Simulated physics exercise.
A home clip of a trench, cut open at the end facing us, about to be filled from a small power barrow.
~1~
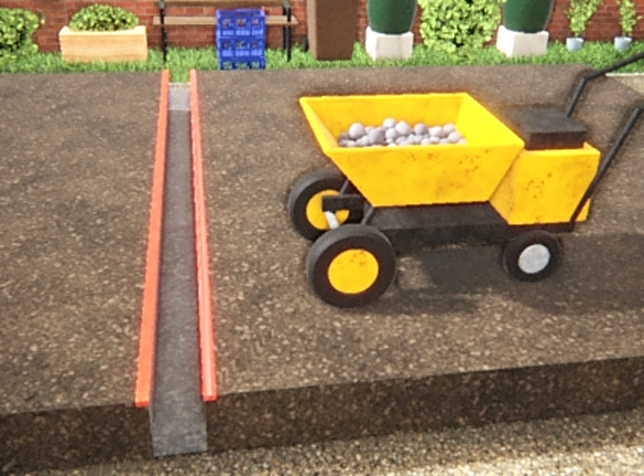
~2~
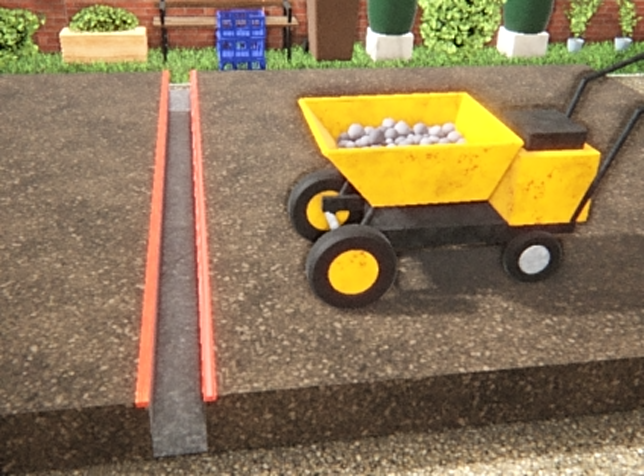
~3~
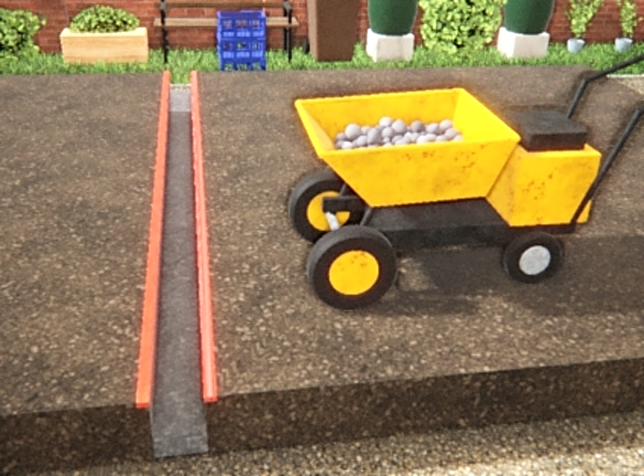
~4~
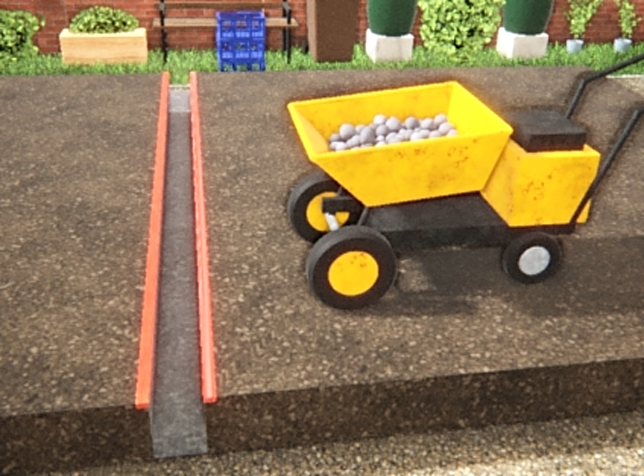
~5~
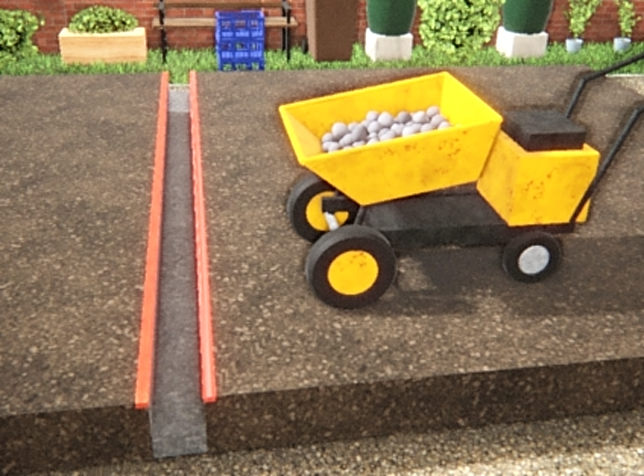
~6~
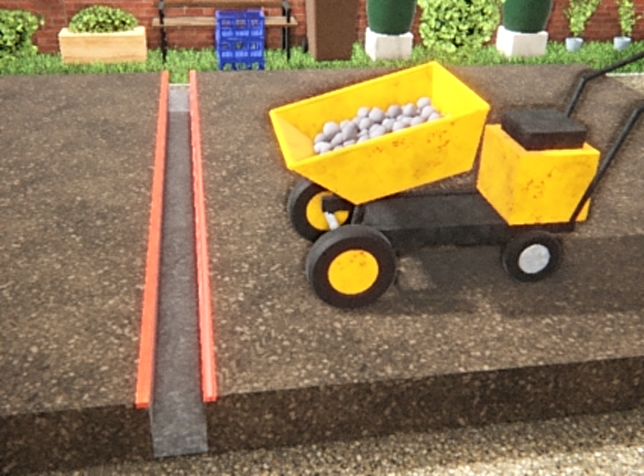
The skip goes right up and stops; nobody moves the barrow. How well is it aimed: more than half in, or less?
The trench takes the larger part.
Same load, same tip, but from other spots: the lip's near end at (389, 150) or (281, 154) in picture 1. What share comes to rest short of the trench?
In turn 50 and 0 in a hundred.
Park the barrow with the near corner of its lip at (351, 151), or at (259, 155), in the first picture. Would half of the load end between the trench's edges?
In turn: More than half; the smaller part.
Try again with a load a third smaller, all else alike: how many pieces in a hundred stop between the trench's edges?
It comes to 90 per cent or so.
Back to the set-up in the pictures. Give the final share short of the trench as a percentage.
Close to 5 per cent.
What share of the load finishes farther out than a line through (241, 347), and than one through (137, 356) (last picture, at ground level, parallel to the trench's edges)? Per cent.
Roughly 100 per cent, and 10 per cent.
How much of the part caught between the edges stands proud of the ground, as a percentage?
Close to 15 per cent.
Just after the last frame, skip tipped steeply; every one in the skip.
A moment on, skip tipped right over; roughly two thirds in the skip; about a tenth short of the trench; roughly a quarter in or heaped over the trench; just a few beyond it; about a tenth falling.
Further on, skip tipped right over; about a tenth short of the trench; the larger part in or heaped over the trench; about a tenth beyond it.
When it is over, skip tipped right over; about a tenth short of the trench; the larger part in or heaped over the trench; about a tenth beyond it.
